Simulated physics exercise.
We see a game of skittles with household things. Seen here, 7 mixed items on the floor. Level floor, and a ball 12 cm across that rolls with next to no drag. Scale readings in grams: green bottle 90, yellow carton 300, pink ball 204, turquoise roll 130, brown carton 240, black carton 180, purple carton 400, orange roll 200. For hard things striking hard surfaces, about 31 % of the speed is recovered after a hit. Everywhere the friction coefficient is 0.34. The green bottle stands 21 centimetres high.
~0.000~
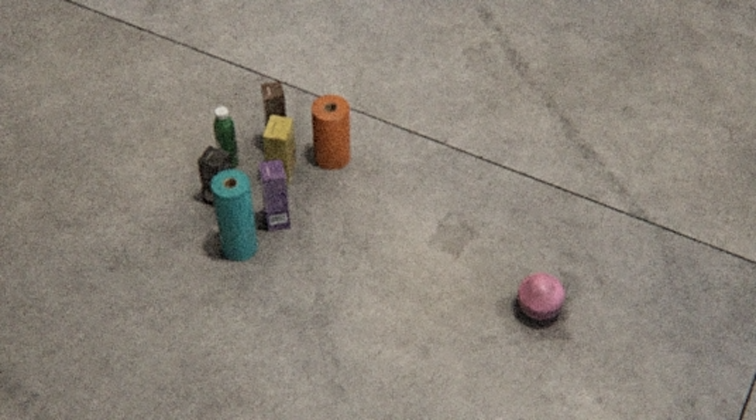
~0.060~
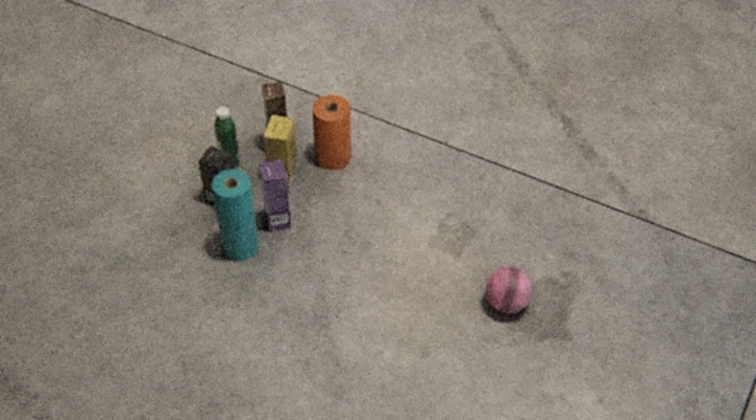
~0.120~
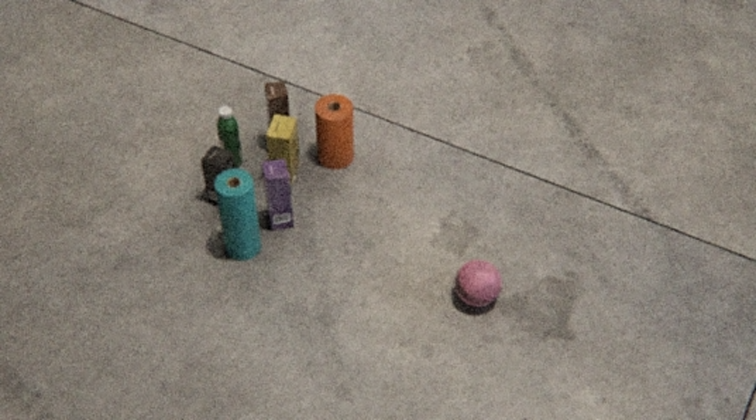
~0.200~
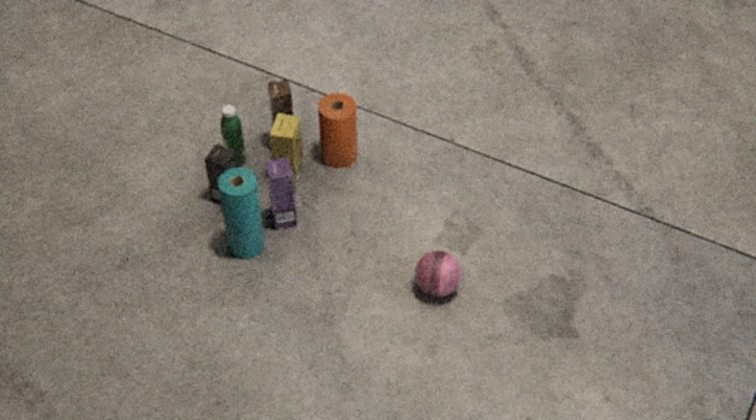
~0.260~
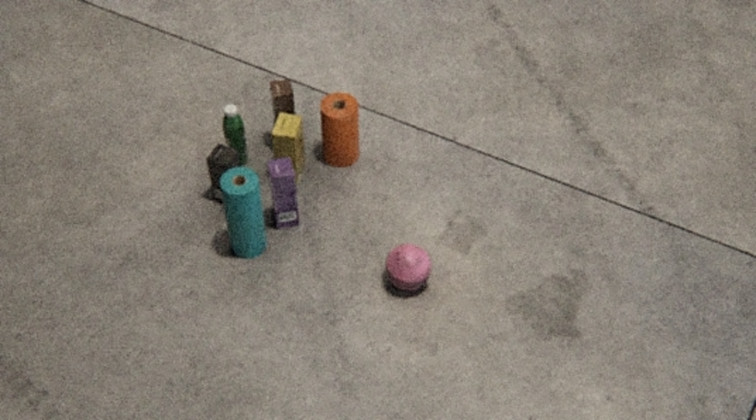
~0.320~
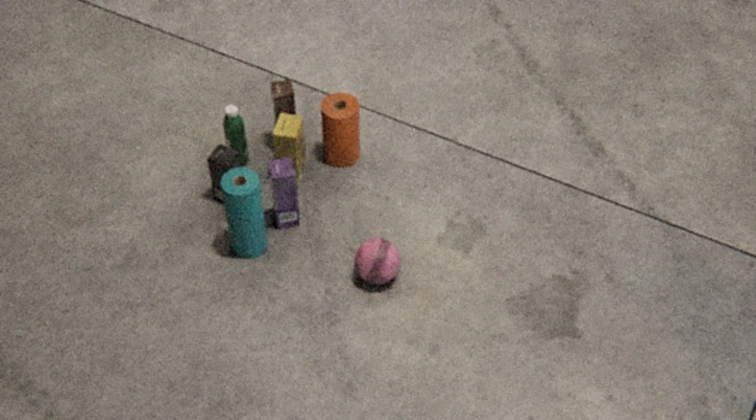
A pink ball rolls left across the grey floor, nearing a group of upright household items.
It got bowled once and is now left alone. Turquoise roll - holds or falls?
Falls.
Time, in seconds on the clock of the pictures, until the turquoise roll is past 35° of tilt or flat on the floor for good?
I'd say around the 0.9 s mark.
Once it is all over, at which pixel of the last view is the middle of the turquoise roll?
Close to (149, 181).
After 0.72 s, ball 89 cm along; pink ball near (227, 239); turquoise roll 14° off upright near (193, 194).
After 1.22 s, ball 119 cm along; pink ball near (113, 247); turquoise roll on its side near (144, 187).
After 2.22 s, ball 177 cm along; turquoise roll on its side near (148, 182).
In the end (2.9 s), toppled on the floor, turquoise roll; the other 6 under 8 cm from the start. At the end, from the last picture's camera, turquoise roll near (149, 181).
